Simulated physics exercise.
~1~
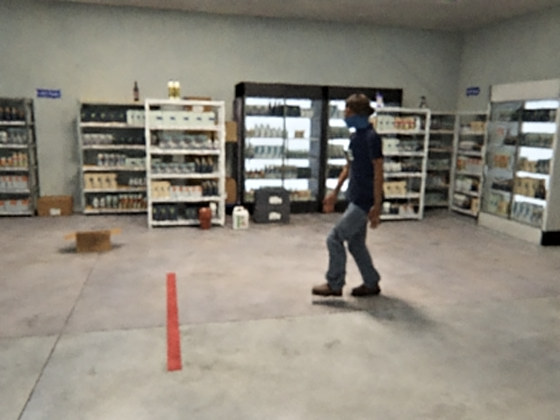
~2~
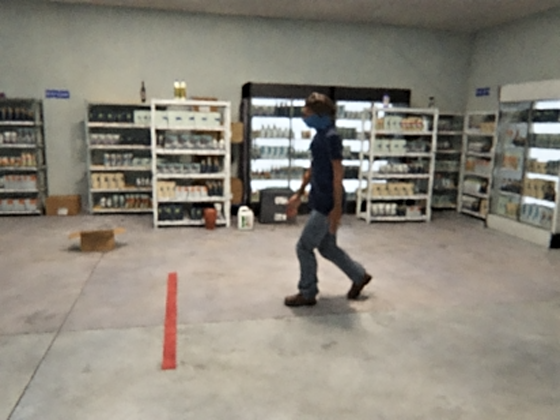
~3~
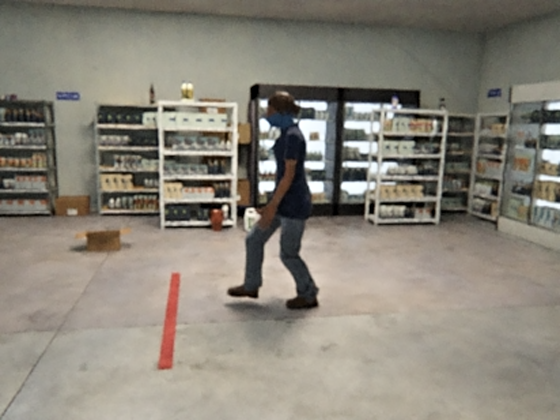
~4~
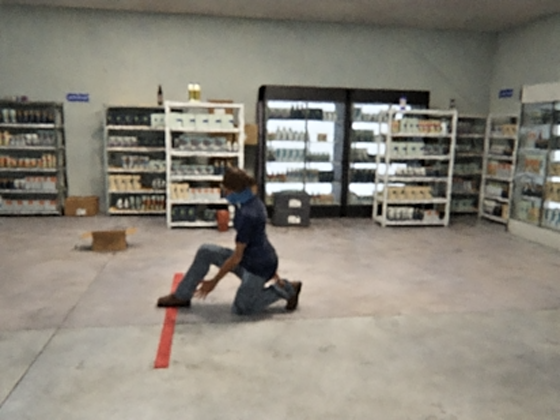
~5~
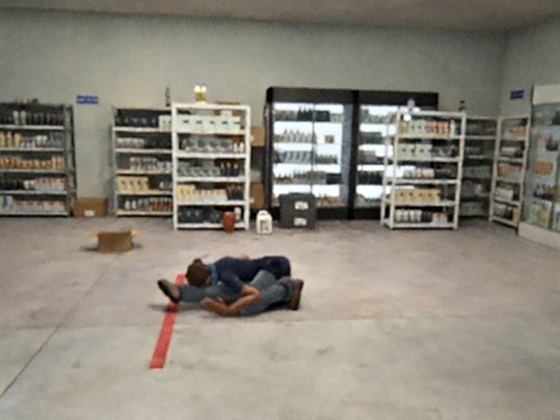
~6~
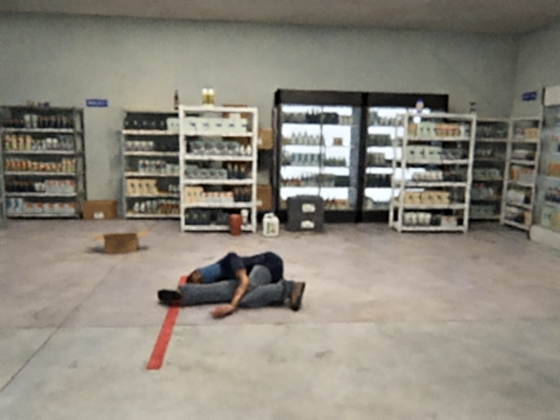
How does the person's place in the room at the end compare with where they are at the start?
At the start the person is upright and well to the right of the red strip, in front of the coolers. By the end they are farther left and down on the floor, lying right by the strip.
